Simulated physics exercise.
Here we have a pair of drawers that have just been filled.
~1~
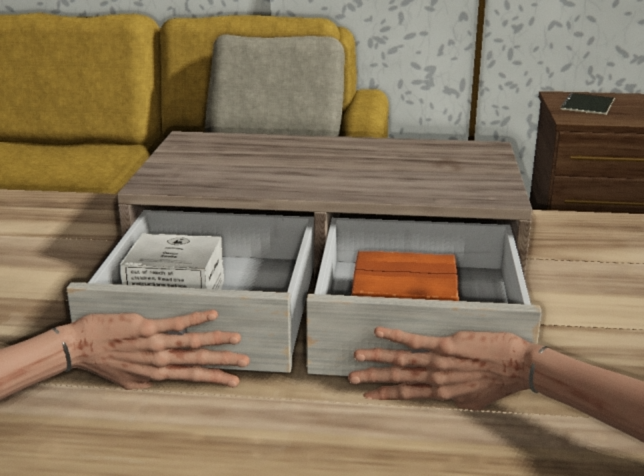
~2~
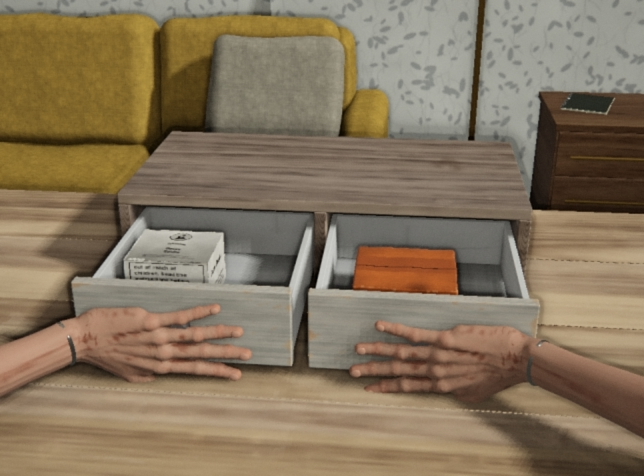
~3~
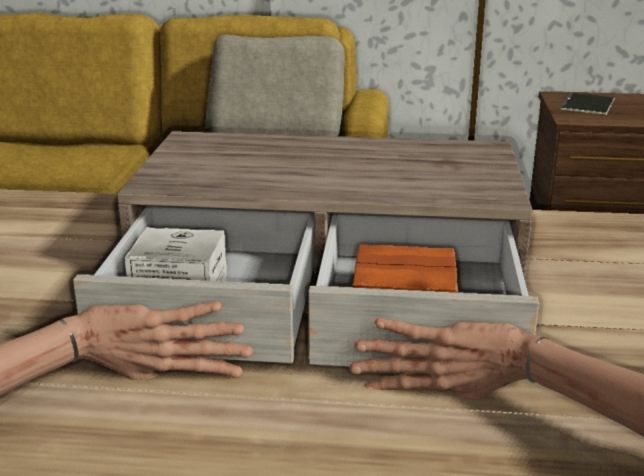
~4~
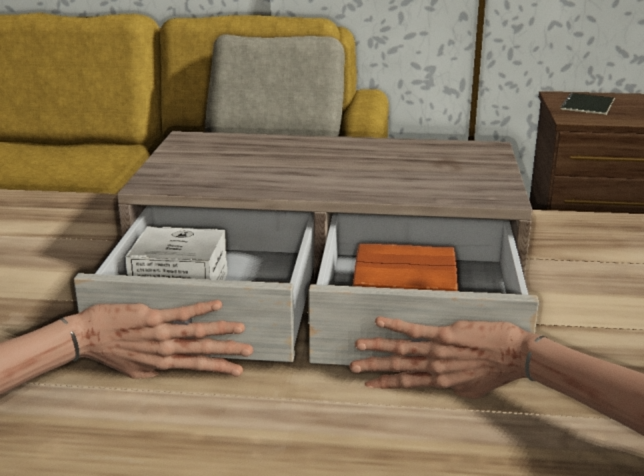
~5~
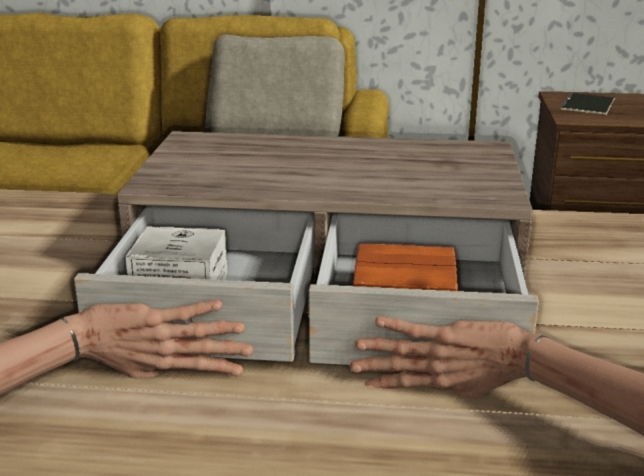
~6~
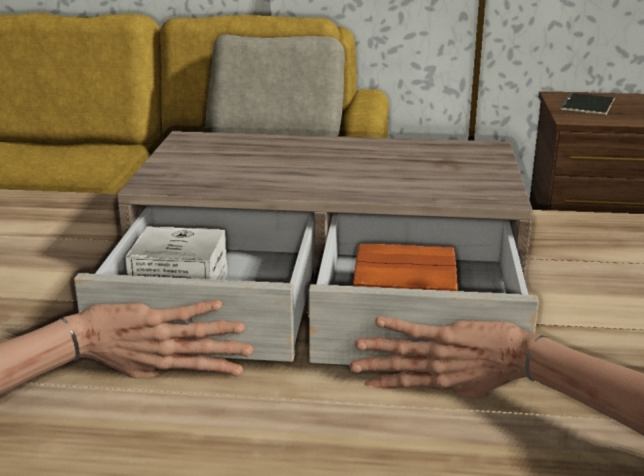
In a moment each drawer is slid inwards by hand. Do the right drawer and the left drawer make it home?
In the end the right drawer shuts flush; the left drawer shuts flush.
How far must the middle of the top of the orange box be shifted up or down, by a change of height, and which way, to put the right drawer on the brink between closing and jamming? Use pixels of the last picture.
About 24 pixels up.
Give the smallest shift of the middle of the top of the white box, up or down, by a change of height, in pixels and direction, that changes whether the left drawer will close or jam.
Roughly 16 pixels up.
Then, 0.52 s later than the last frame, right drawer about half in; left drawer about half in.
When it is over, the right drawer goes all the way in; the left drawer goes all the way in.
